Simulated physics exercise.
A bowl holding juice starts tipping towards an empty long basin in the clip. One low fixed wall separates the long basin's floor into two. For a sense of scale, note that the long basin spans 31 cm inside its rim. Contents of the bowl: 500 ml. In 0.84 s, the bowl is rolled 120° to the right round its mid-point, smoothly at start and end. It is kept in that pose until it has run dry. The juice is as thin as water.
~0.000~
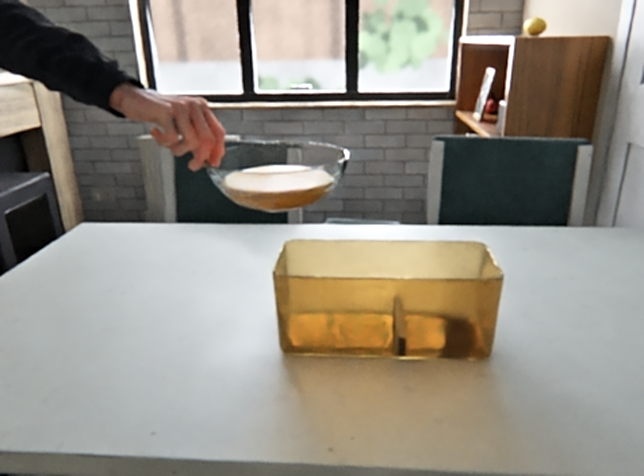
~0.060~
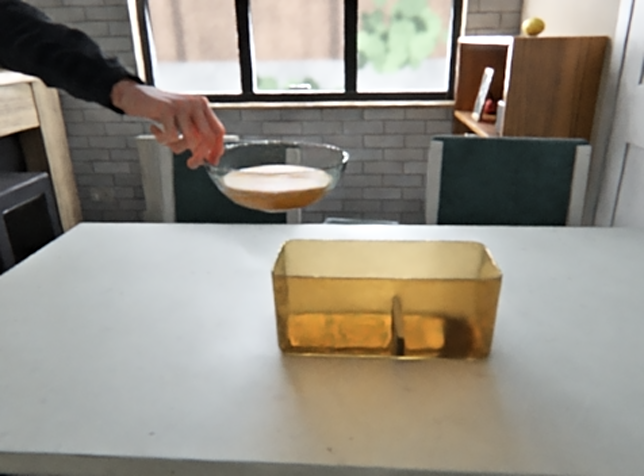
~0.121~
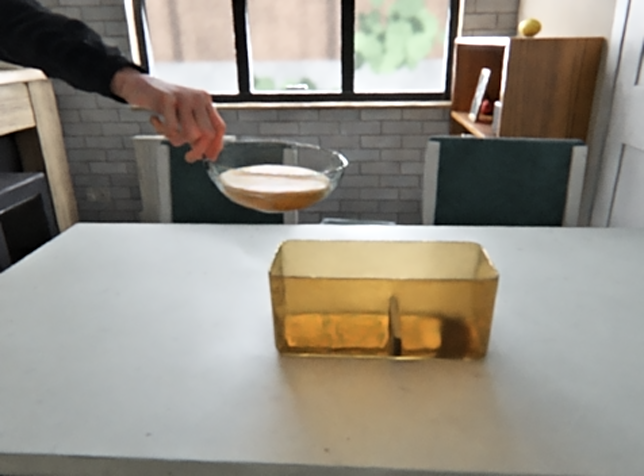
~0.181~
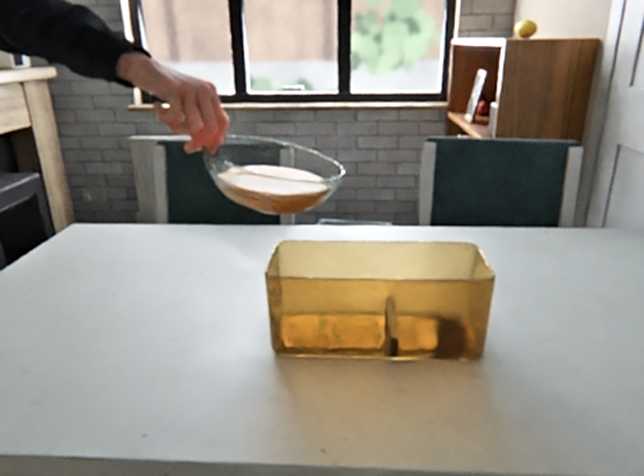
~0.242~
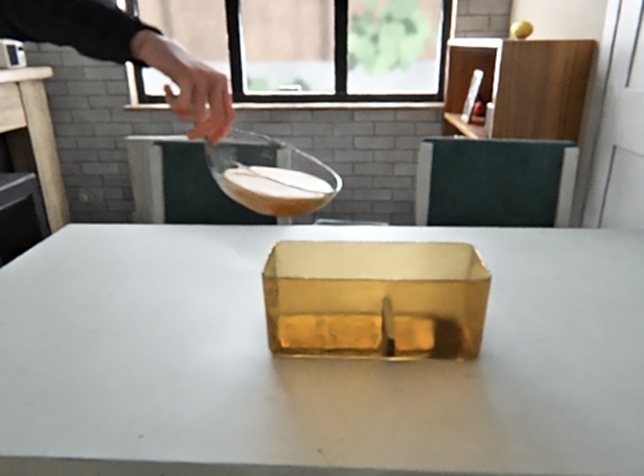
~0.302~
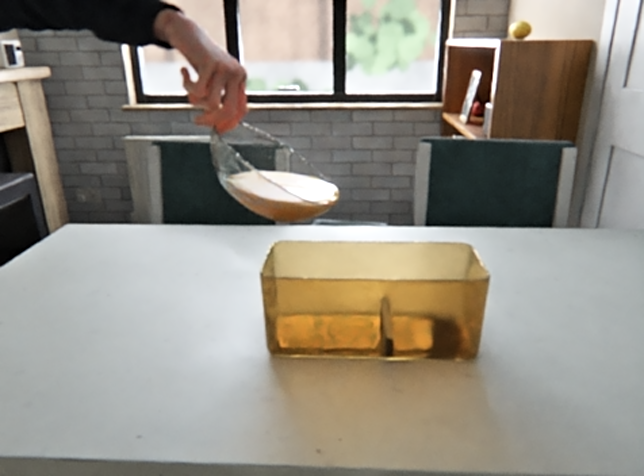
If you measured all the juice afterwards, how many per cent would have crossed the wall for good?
Around 15 per cent would have crossed.
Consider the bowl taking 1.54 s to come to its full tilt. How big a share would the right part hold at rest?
That would give about 5 percent.
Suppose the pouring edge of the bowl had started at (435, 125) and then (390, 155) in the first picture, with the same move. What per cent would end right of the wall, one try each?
The first try gives 60 percent and the second 55 percent.
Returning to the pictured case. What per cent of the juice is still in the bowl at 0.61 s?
1 %.
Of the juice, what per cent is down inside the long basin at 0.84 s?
Roughly 98 per cent.
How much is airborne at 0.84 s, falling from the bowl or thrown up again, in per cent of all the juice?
In-air share: About 3 %.
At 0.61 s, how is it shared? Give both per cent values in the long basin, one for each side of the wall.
About 94 % left, 1 % right.
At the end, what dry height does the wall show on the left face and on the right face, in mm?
Left side: Around 12 mm. Right side: Around 26 mm.
Then, 0.61 s in, the tilt is 100° and 1 per cent is still to pour, 93 is left of the wall and 1 right of it.
Then, 0.84 s in, the tilt is 120° and 0 per cent is still to pour, 84 is left of the wall and 14 right of it.
Then, 1.08 s in, the tilt is 120° and 0 per cent is still to pour, 83 is left of the wall and 15 right of it.
Then, 1.34 s in, the tilt is 120° and 0 per cent is still to pour, 83 is left of the wall and 15 right of it.
Finally, 83 per cent lies left of the wall, 15 right of it and 2 outside.
